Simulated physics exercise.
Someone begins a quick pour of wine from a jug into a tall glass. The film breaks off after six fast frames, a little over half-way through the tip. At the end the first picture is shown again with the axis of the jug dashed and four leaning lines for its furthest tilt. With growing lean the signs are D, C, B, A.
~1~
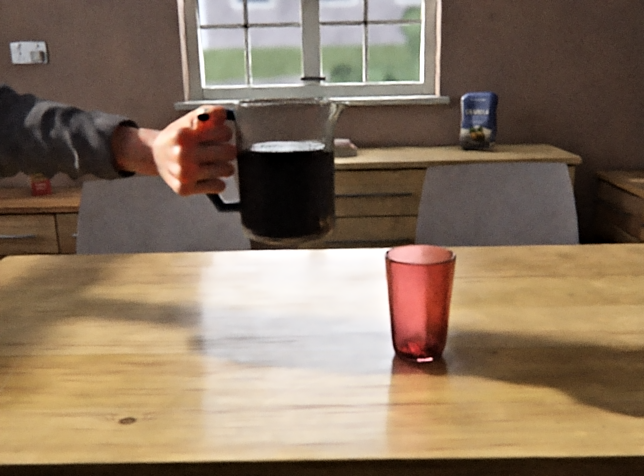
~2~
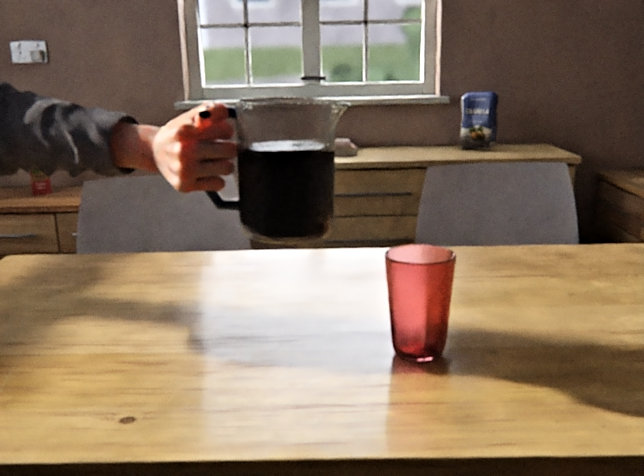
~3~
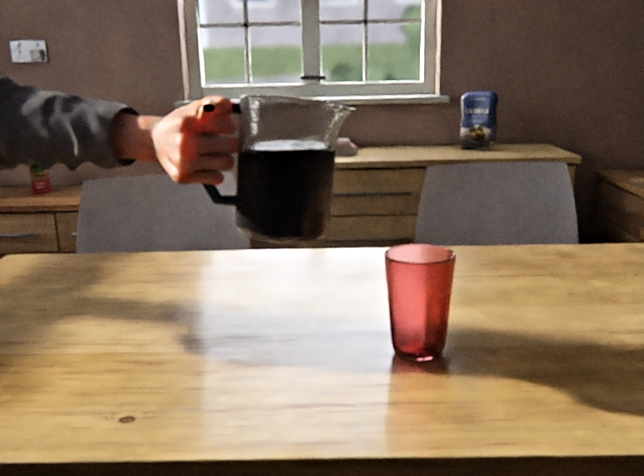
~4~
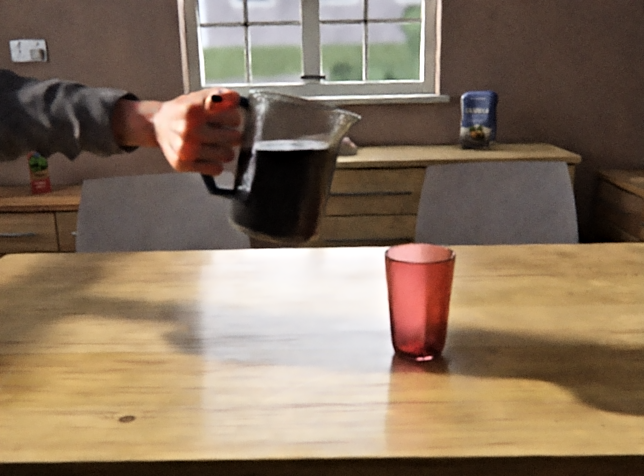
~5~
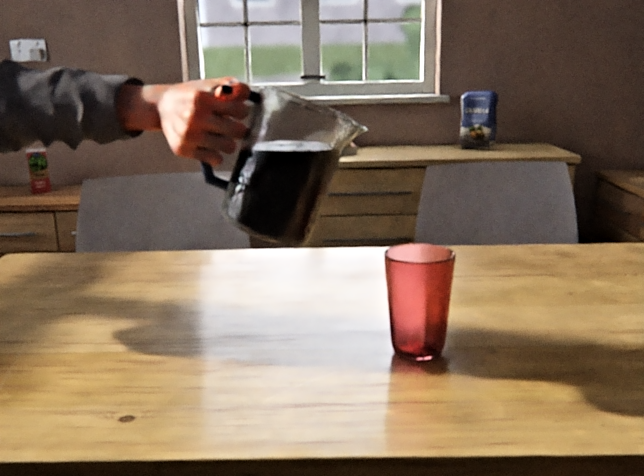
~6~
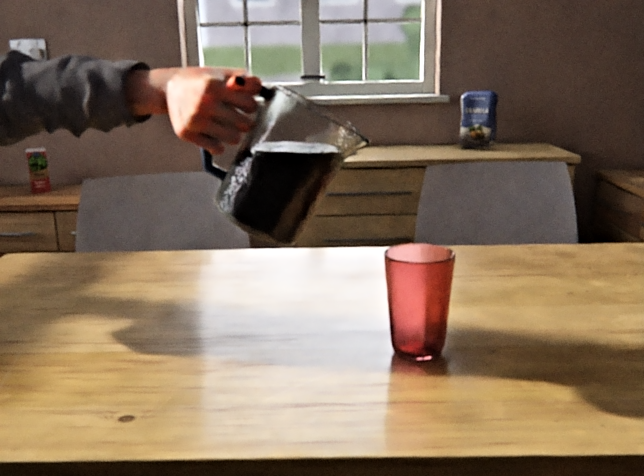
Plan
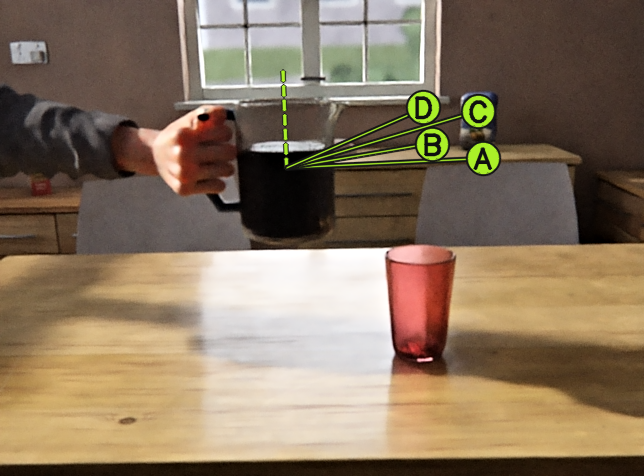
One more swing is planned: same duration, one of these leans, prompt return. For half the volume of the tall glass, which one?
Use line D.
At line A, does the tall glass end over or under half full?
Over half.
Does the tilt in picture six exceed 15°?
Yes, it does.
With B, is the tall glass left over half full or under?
Over.
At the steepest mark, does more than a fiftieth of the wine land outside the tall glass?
Yes, it does.
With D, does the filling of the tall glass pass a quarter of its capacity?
Yes, clearly.
On the marked copy, A at (466, 159); B at (415, 146); C at (461, 115); D at (407, 115).
With A, the tall glass ends with about 76 % of what it can hold; 24 % of the wine is spilt.
With B, the tall glass ends with about 82 % of what it can hold; 10 % of the wine is spilt.
With C, the tall glass ends with about 71 % of what it can hold; 3 % of the wine is spilt.
With D, the tall glass ends with about 51 % of what it can hold.
